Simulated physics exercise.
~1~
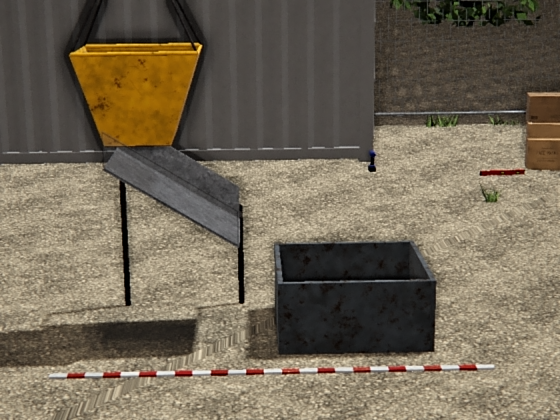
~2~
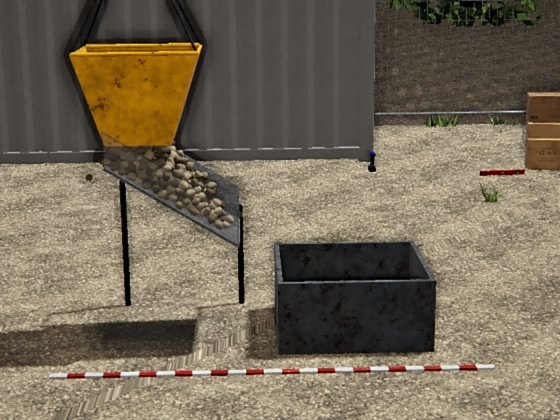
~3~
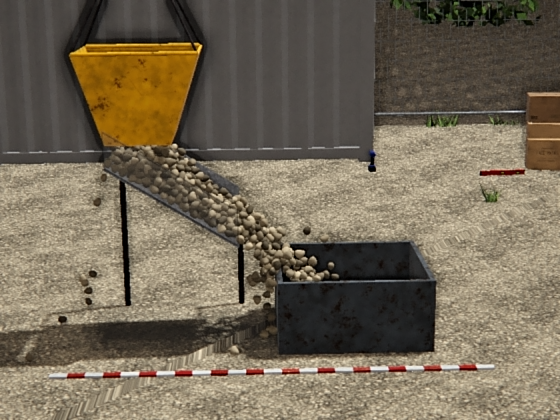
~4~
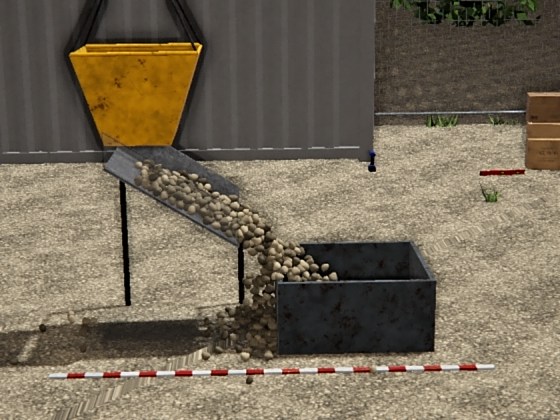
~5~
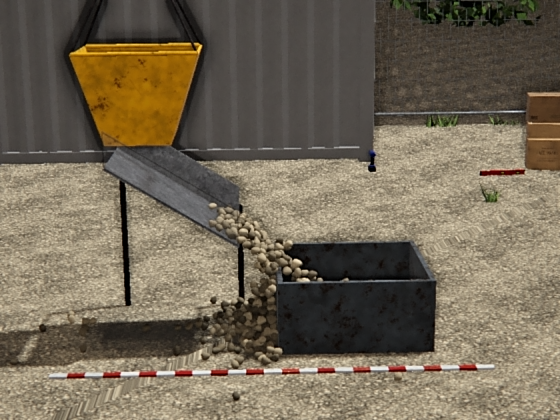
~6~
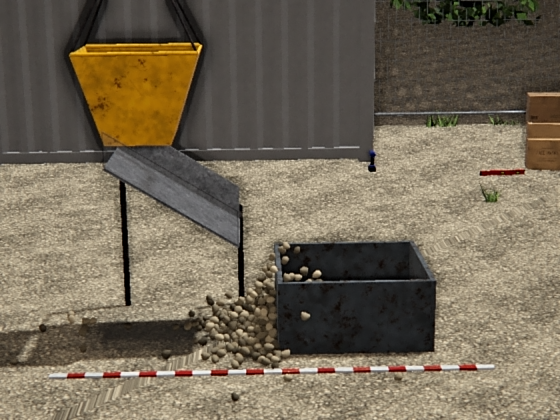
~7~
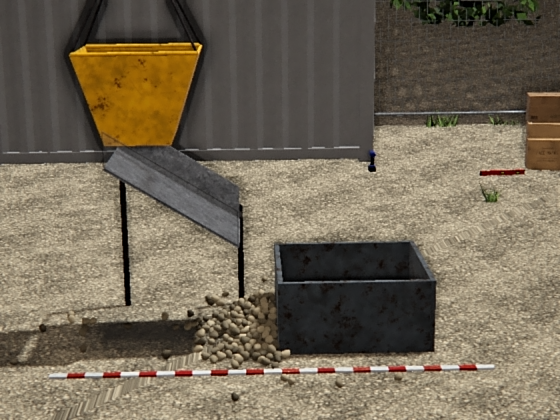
Yellow skip releasing rounded cobbles down a sloping steel chute, some dropping into a dark bin, others piling against its left side.
